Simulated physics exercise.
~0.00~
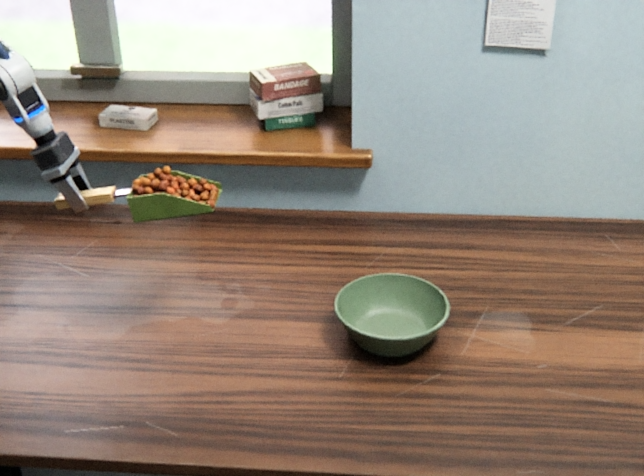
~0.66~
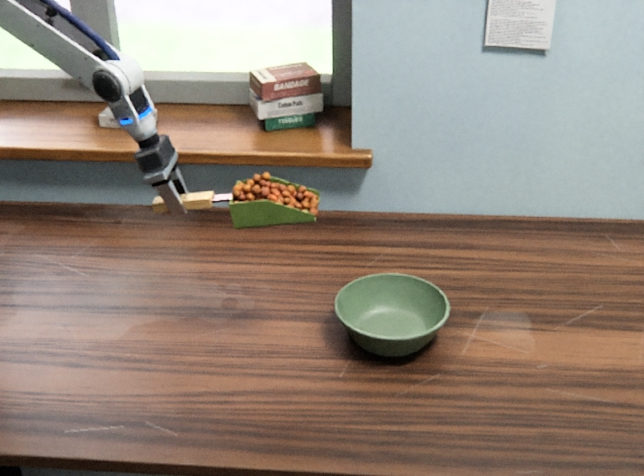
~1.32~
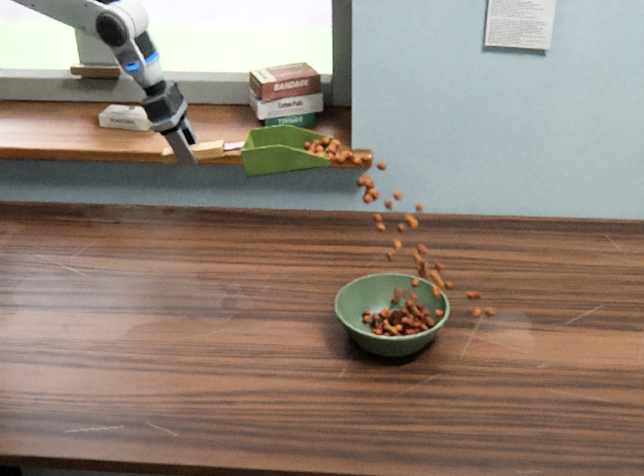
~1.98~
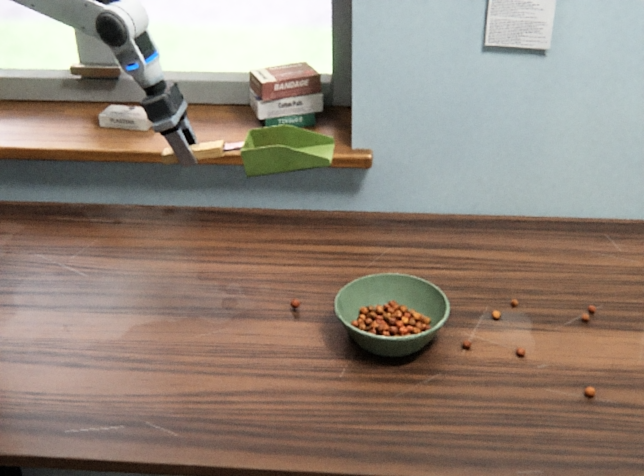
Robot arm moving a green scoop of hazelnuts right, then raising and pouring them into a bowl, leaving several scattered on the table.
